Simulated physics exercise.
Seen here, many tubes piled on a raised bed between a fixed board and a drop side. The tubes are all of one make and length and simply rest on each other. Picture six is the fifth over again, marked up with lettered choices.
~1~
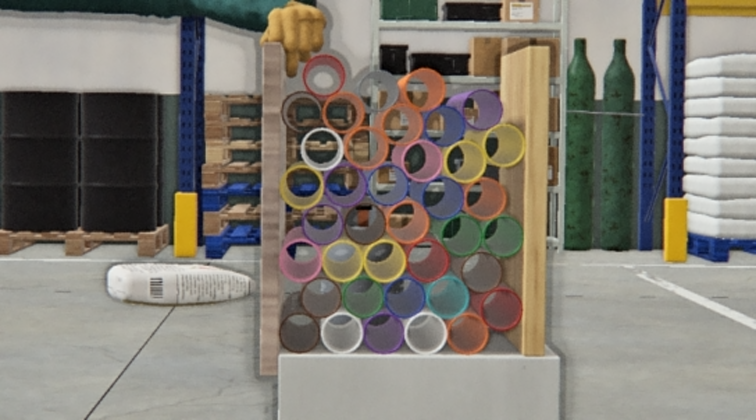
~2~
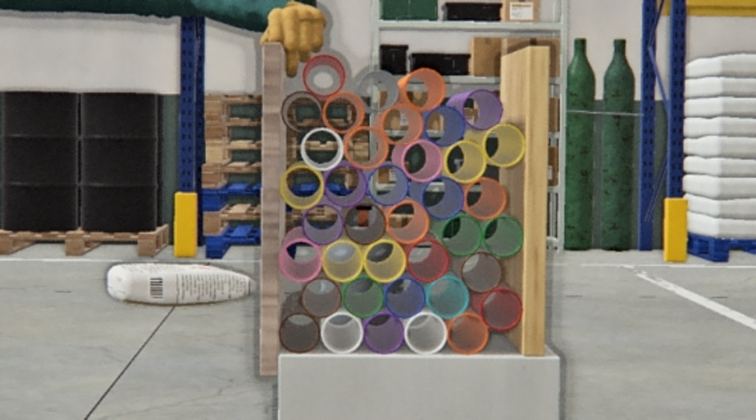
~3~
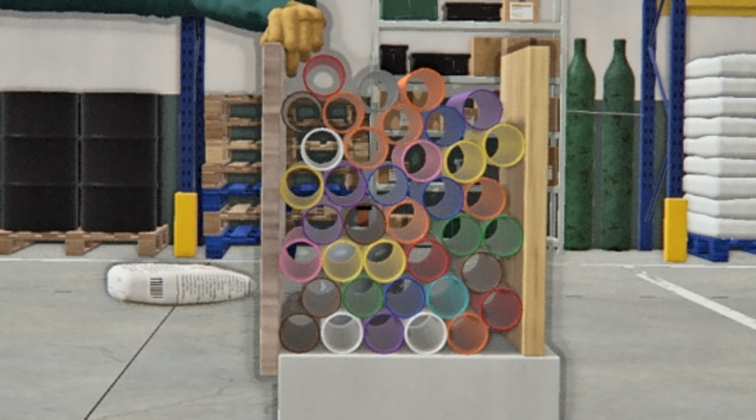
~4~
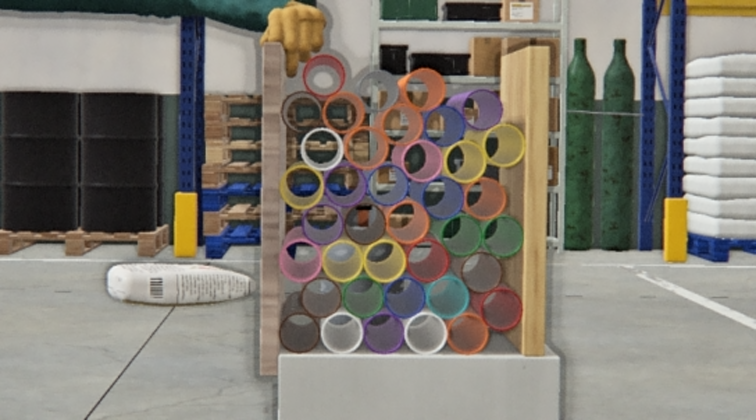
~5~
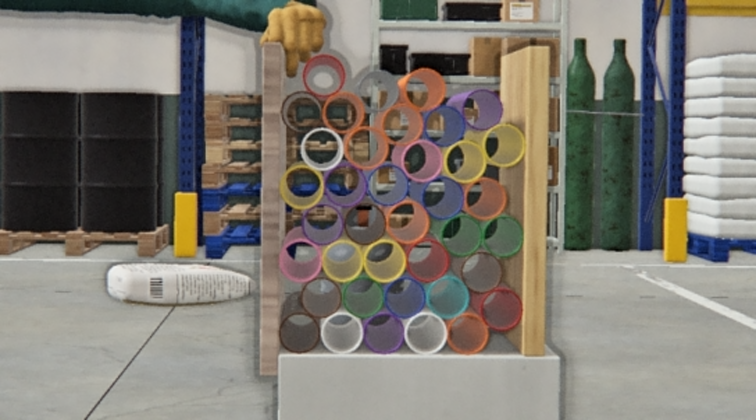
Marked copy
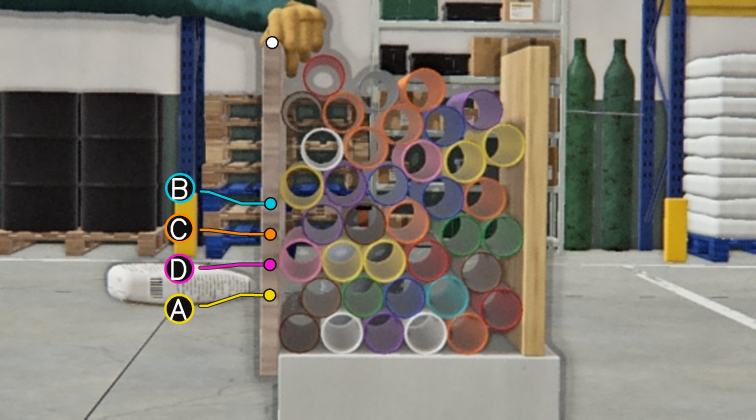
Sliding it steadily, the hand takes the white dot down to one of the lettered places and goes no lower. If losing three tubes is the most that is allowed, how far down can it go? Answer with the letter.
The last mark within the limit is B.
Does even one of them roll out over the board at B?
At B: Yes.
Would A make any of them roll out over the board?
Yes, at A.
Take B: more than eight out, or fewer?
At B, fewer than eight.
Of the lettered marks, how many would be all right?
One of the four.
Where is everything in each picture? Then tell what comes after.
A purple tube (345, 186); an orange tube (367, 148), in the first frame.
A grey tube (379, 91), in the second frame.
Side board (275, 203); a brown tube (299, 333), in the third frame.
A brown tube (321, 297); a turquoise tube (448, 298), in the fourth frame.
A brown tube (482, 272); a purple tube (345, 186); an orange tube (367, 148), in the fifth frame.
On the marked copy, A at (270, 295); B at (271, 204); C at (270, 234); D at (270, 264); the white dot at (272, 43).
Following B. Soon after the start, top of the board (280, 113).
Later, top of the board (280, 193).
In the end, top of the board (280, 204), two out over the board.
As for the rest, A more than three out over the board; C more than three out over the board; D more than three out over the board.
